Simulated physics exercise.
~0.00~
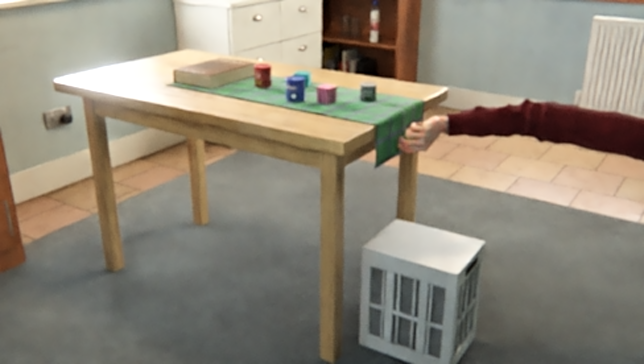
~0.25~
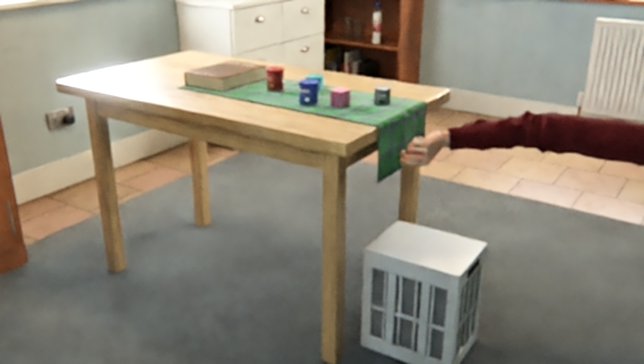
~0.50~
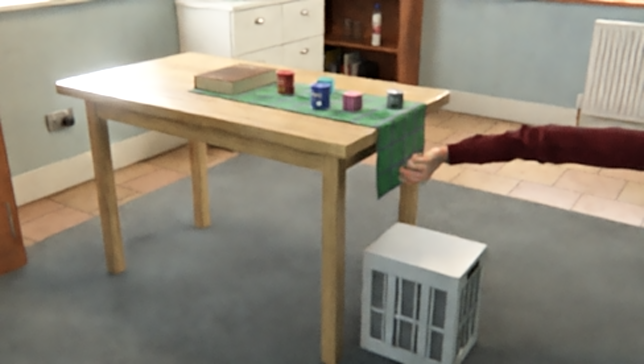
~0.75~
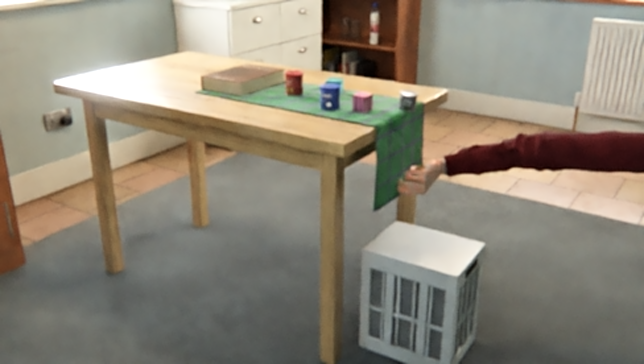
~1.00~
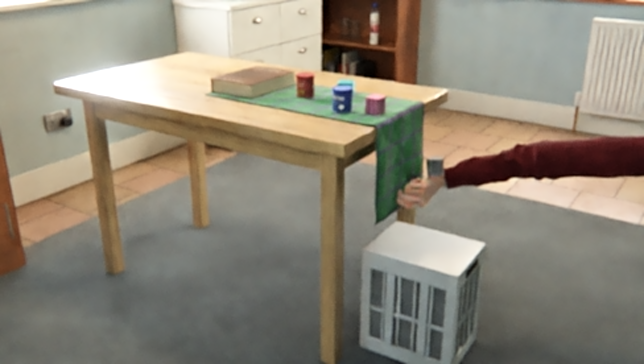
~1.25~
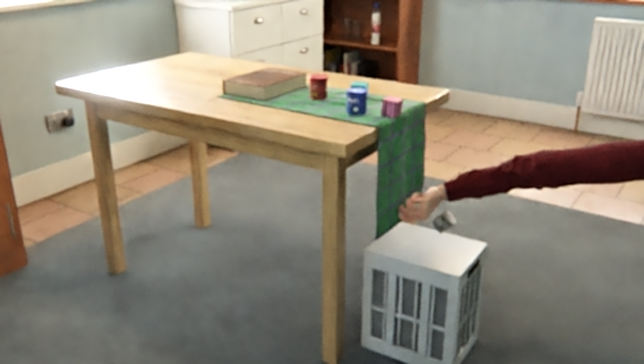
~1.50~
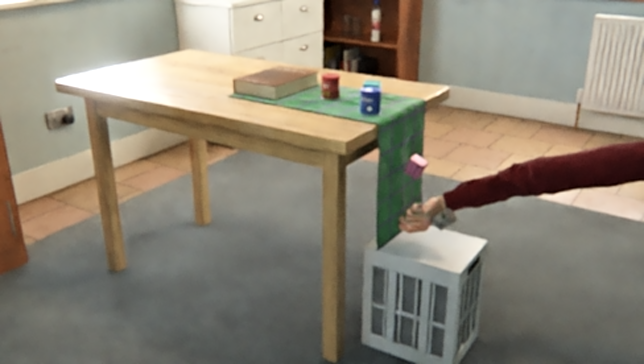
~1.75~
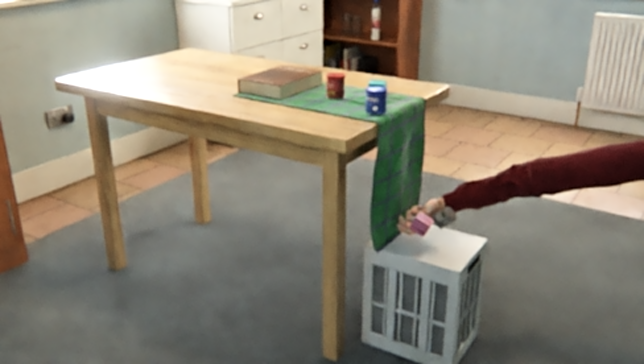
A hand in a dark red sleeve reaches in from the right and grips the hanging end of a green tea towel on a wooden table, filmed by a slightly swaying handheld camera in a room with a grey carpet. On the towel sit a red pot, a blue can, a turquoise cube, a pink cube and a grey pot, with a book at the left and a white crate below. The hand slowly draws the cloth down, carrying everything rightward. The grey pot drops off first, then the pink cube tumbles after it. The towel's hem finally reaches the crate, while the rest stay on the table.
